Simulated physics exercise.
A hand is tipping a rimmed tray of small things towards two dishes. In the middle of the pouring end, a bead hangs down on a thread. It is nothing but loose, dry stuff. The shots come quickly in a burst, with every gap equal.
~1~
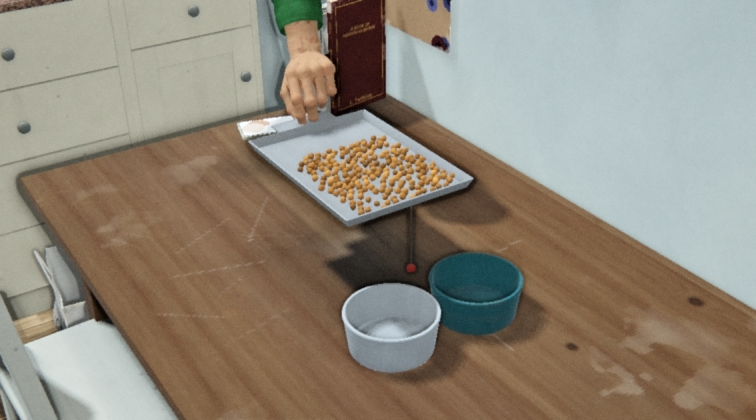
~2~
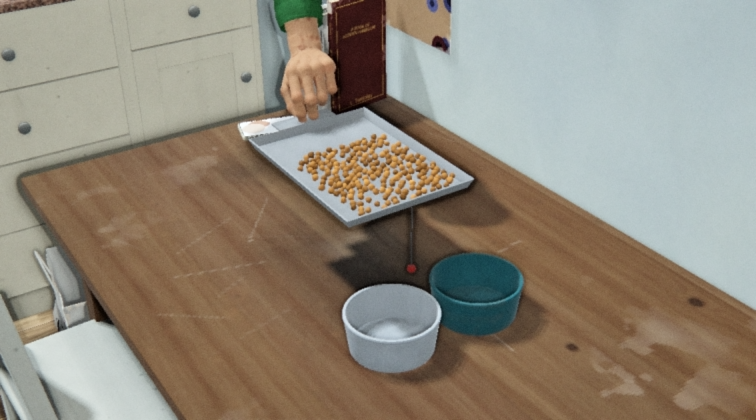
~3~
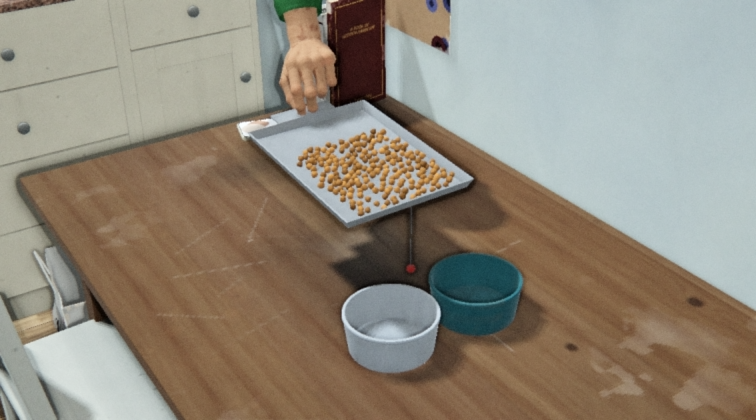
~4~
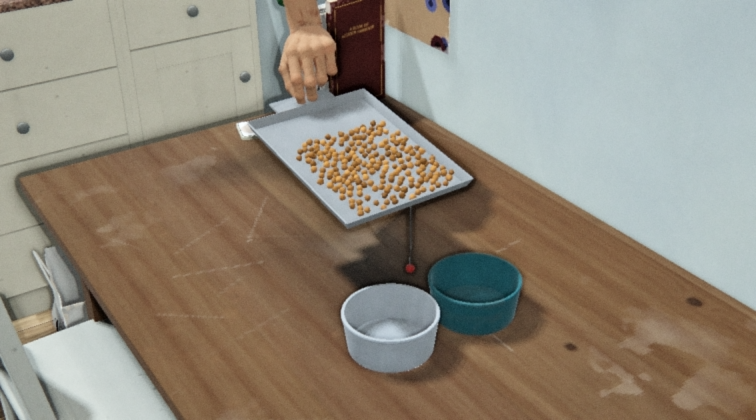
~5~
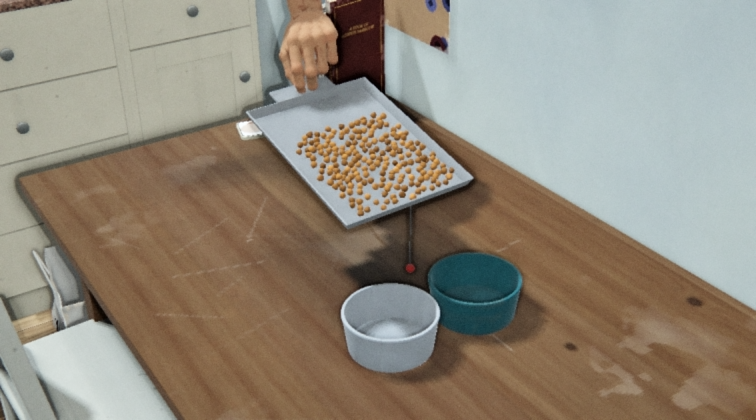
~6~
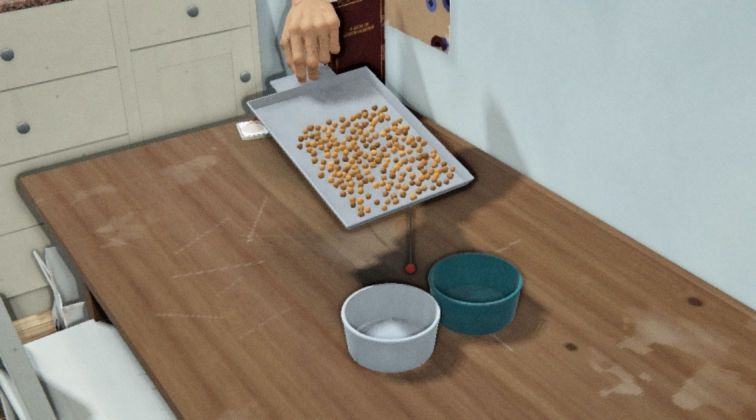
A worn wooden table beside a pale blue wall, with cream drawers behind, is seen from above at an angle. A hand in a green sleeve is at the far end of a grey rimmed tray of golden-brown chickpeas, with a red bead hanging below its near edge and white and teal dishes in front. The tray's far end rises gradually, tilting it towards the dishes, while the view stays still.
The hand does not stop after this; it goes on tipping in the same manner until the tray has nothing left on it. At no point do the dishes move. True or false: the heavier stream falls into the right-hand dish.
False.
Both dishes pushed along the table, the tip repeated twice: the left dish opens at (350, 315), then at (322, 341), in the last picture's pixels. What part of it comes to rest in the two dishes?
Around 80 percent the first time, around 70 percent the second.
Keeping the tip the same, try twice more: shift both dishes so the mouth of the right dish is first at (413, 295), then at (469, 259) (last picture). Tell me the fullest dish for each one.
In order of the tries: The dish on the right side, then the dish on the left side.
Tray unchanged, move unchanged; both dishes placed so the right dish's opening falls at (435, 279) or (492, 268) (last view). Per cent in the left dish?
Around 40 % followed by around 60 %.
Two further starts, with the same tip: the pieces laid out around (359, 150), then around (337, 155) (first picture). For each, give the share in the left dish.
Close to 70 in a hundred, then close to 80 in a hundred.
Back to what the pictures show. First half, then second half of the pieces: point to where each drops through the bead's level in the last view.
The first part passes (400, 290); everything after passes (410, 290).
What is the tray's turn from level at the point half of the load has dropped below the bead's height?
About 95°.
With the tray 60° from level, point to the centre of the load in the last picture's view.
I'd mark the middle close to (392, 184).
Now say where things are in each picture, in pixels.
The first picture shows corners of the pouring end near (348, 217) and (467, 178), level; middle of the load near (374, 169), roasted chickpeas; left dish near (419, 349); right dish near (504, 313); bead on its thread near (411, 268).
The second picture shows corners of the pouring end near (349, 218) and (467, 178), level; middle of the load near (374, 169).
The third picture shows corners of the pouring end near (348, 219) and (467, 178), tipped barely, lowest at the left corner; middle of the load near (374, 166).
The fourth picture shows corners of the pouring end near (348, 220) and (467, 177), tipped a little, lowest at the left corner; middle of the load near (373, 161).
The fifth picture shows corners of the pouring end near (348, 221) and (467, 177), tipped a little, lowest at the left corner; middle of the load near (374, 157).
The sixth picture shows corners of the pouring end near (349, 222) and (468, 177), tipped clearly, lowest at the left corner; middle of the load near (375, 153); left dish near (418, 349); right dish near (503, 313).
Shortly afterwards, tray tipped steeply; all but a few on the tray; only a few in the left dish; only a few in the air.
Next, tray tipped right over; a little on the tray; near half in the left dish; near a quarter in the right dish; a little outside both; near a quarter in the air.
Some moments later, tray tipped past a quarter turn; near two thirds in the left dish; near a quarter in the right dish; a little outside both.
In the end, tray tipped past a quarter turn; near two thirds in the left dish; near a quarter in the right dish; a little outside both.
